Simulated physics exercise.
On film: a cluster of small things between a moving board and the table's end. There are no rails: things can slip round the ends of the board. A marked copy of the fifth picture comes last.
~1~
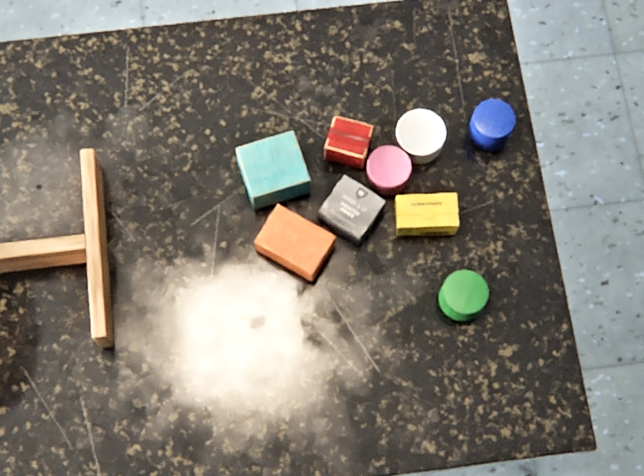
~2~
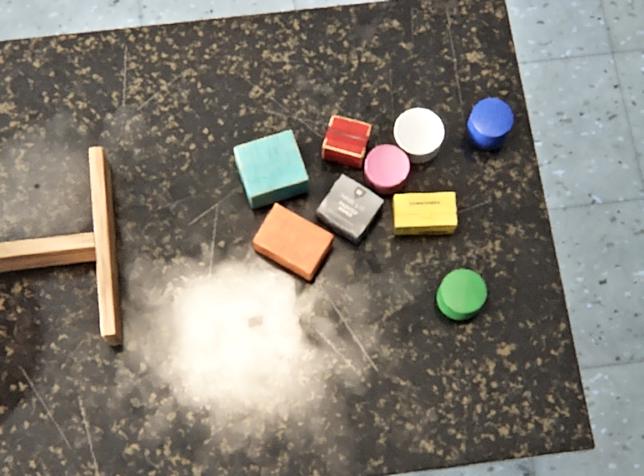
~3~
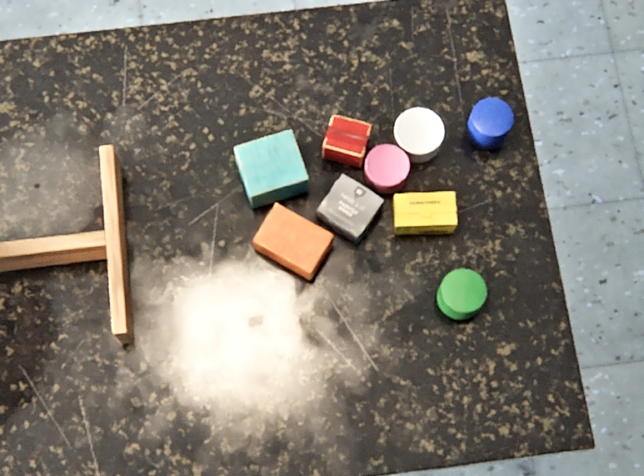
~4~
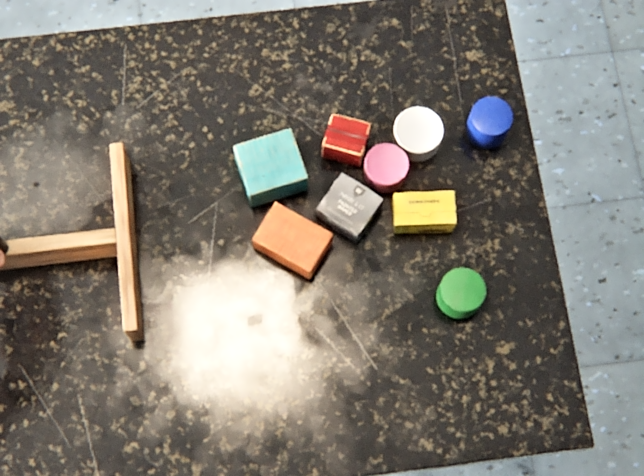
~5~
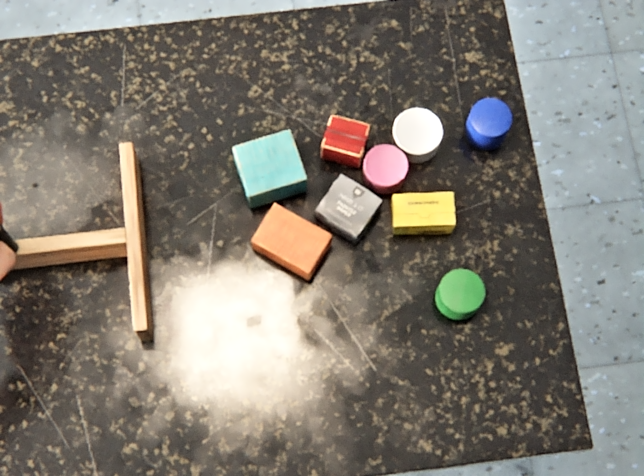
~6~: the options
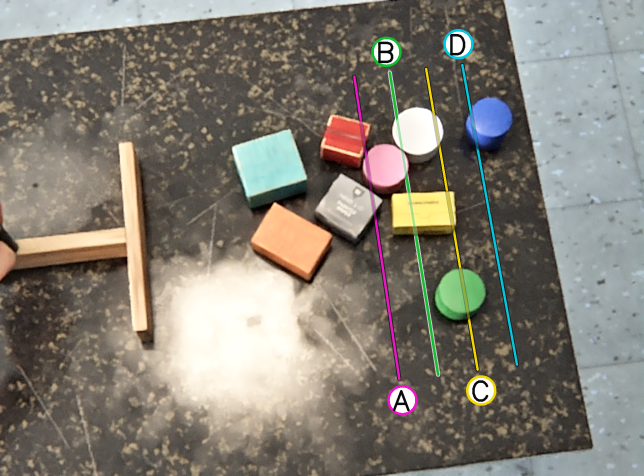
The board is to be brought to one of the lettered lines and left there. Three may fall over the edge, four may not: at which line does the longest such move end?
Up to line C.
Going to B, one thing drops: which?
It is the blue tin.
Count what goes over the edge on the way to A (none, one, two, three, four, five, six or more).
By then, none.
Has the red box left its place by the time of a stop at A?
By then, yes.
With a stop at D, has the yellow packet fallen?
By then, yes.
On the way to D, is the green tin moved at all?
Yes.
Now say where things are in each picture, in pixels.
The first picture shows pink tub (389, 171); red box (349, 142); board (93, 240).
The second picture shows board (101, 238); orange block (293, 243).
The third picture shows board (112, 237); white tub (418, 136).
The fourth picture shows board (123, 234); green tin (461, 293).
The fifth picture shows board (133, 234); pink tub (385, 170); red box (346, 141); turquoise block (270, 169).
On the marked copy, A at (376, 221); B at (413, 217); C at (451, 213); D at (488, 208).
With C. Early on, board (250, 221); turquoise block (281, 170); orange block (300, 241).
Further on, board (363, 208); blue tin (523, 123); yellow packet (500, 216).
At the end, board (451, 198); blue tin over the edge; white tub over the edge; three fallen.
As for the rest, A is within the limit but short; B is within the limit but short; D drops five.
